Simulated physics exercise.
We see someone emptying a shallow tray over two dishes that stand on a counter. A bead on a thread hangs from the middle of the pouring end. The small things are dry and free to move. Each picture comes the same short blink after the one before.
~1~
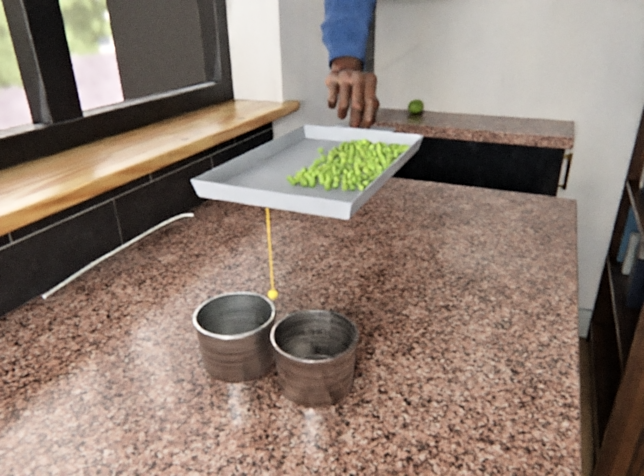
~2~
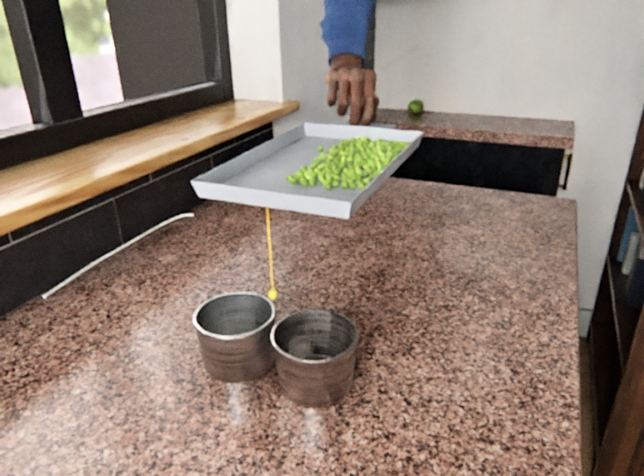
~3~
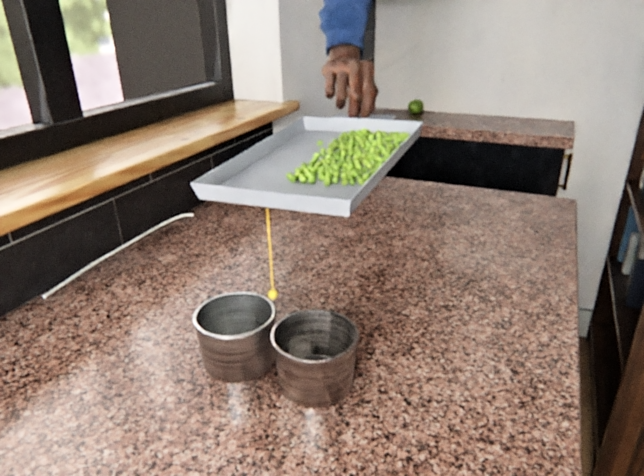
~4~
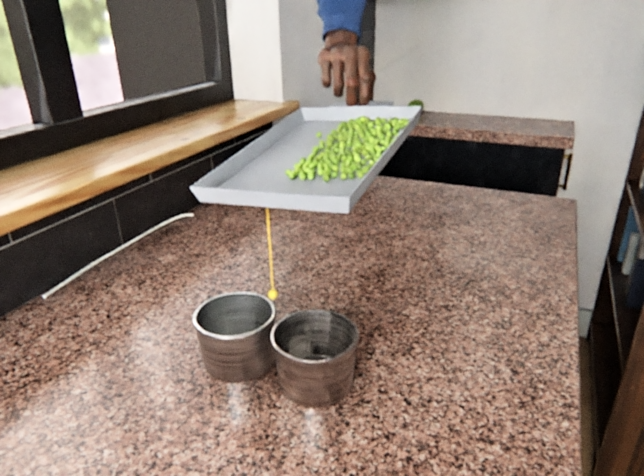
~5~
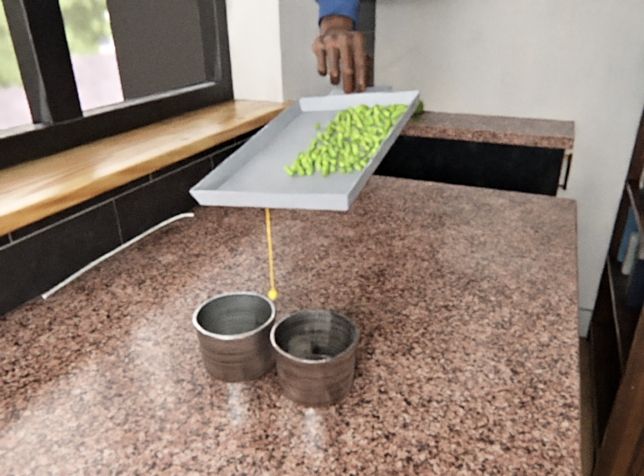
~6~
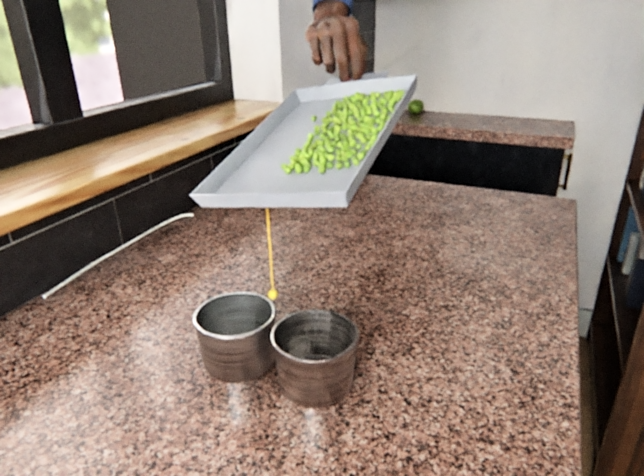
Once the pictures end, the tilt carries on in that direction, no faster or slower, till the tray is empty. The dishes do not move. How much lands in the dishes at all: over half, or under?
Caught overall: Less than half.
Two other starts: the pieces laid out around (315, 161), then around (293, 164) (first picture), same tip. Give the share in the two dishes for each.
Near 20 % and 30 %.
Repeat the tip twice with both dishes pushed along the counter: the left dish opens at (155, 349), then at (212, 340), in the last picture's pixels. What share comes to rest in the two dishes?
Near 0 % and 0 %.
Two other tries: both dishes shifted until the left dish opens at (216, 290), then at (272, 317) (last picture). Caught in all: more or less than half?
In turn: Over half; not half.
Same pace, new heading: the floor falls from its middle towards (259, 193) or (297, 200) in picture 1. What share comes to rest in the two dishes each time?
First some 60, then 70 per cent.
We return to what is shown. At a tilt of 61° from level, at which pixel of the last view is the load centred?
Near (219, 206).
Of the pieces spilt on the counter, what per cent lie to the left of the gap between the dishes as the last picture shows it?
Some 100 per cent.
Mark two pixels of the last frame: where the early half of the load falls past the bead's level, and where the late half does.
At about (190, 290), then at (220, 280).
Soon after the last picture, tray tipped steeply; most on the tray; a stray few in the left dish; a stray few outside both; about a quarter in the air.
A little later, tray tipped right over; about a third on the tray; a small part in the left dish; about a third outside both; about a quarter in the air.
Later still, tray tipped past a quarter turn; about a quarter in the left dish; most outside both.
At rest, tray tipped past a quarter turn; none in the right dish; about a quarter in the left dish; most outside both.
